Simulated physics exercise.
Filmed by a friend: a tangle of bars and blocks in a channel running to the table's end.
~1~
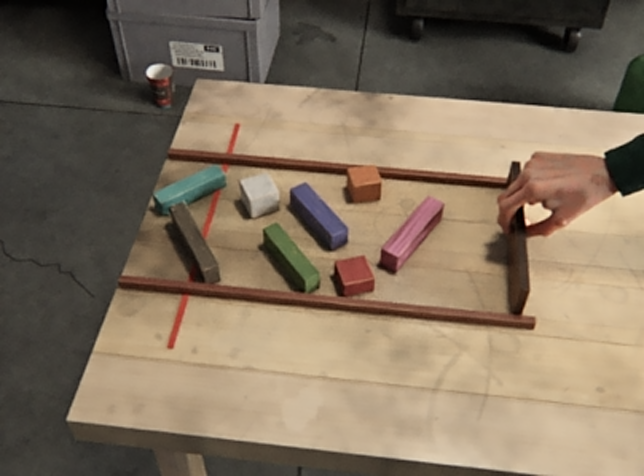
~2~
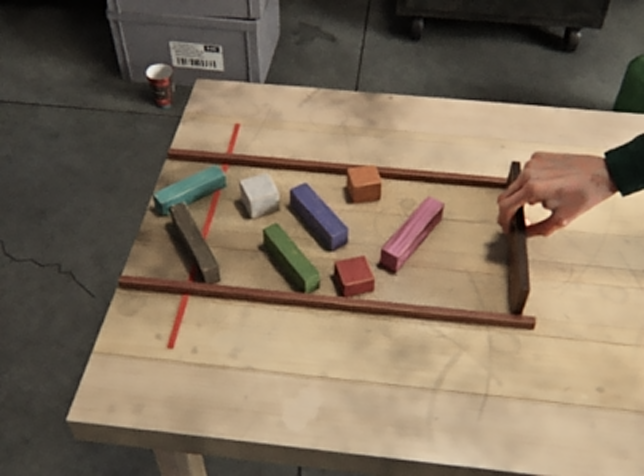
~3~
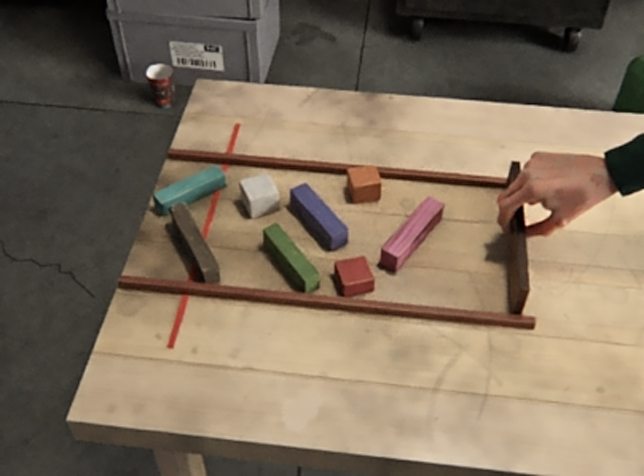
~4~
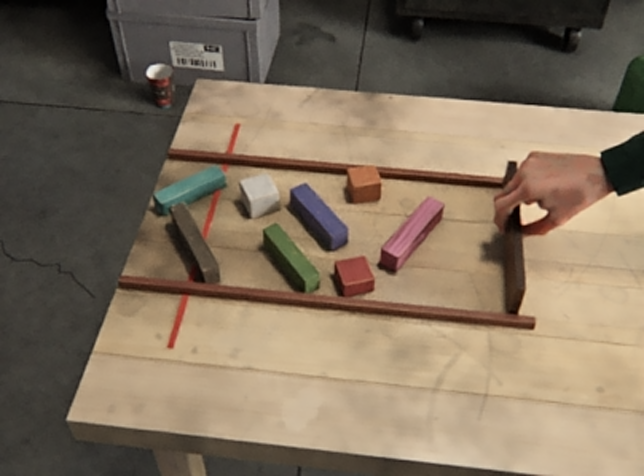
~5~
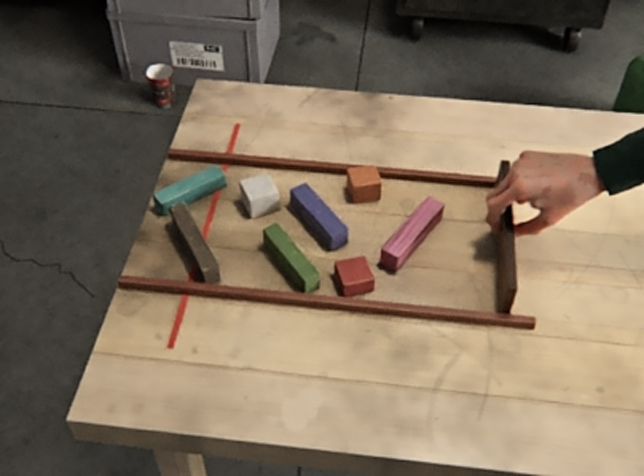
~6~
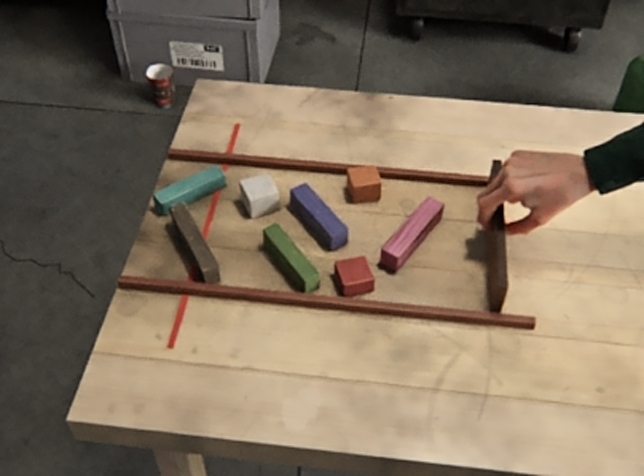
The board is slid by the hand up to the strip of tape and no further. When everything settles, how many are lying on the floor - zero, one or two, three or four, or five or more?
After the push, one or two are missing from the table.
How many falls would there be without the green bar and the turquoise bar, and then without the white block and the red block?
That gives 0 for the first pair taken away and 0 for the second.
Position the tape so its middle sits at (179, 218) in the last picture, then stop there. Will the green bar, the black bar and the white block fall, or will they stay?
Here the green bar drops down while the black bar drops down and the white block drops down.
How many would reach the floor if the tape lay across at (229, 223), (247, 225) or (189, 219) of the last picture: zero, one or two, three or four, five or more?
The counts for the three tapes are no fall at all, no fall at all and three to four.
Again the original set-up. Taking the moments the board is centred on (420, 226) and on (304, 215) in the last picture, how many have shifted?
Counts: 1 and 6.
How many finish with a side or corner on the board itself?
My count gives 3.
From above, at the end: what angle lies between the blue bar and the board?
Some 0 degrees.
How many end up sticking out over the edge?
Overhanging ones - 2.
Soon after, none off yet; turquoise bar at rest near (191, 190); black bar at rest near (194, 242); white block at rest near (260, 196).
In the end, the number that fall off is one or two; gone, turquoise bar.
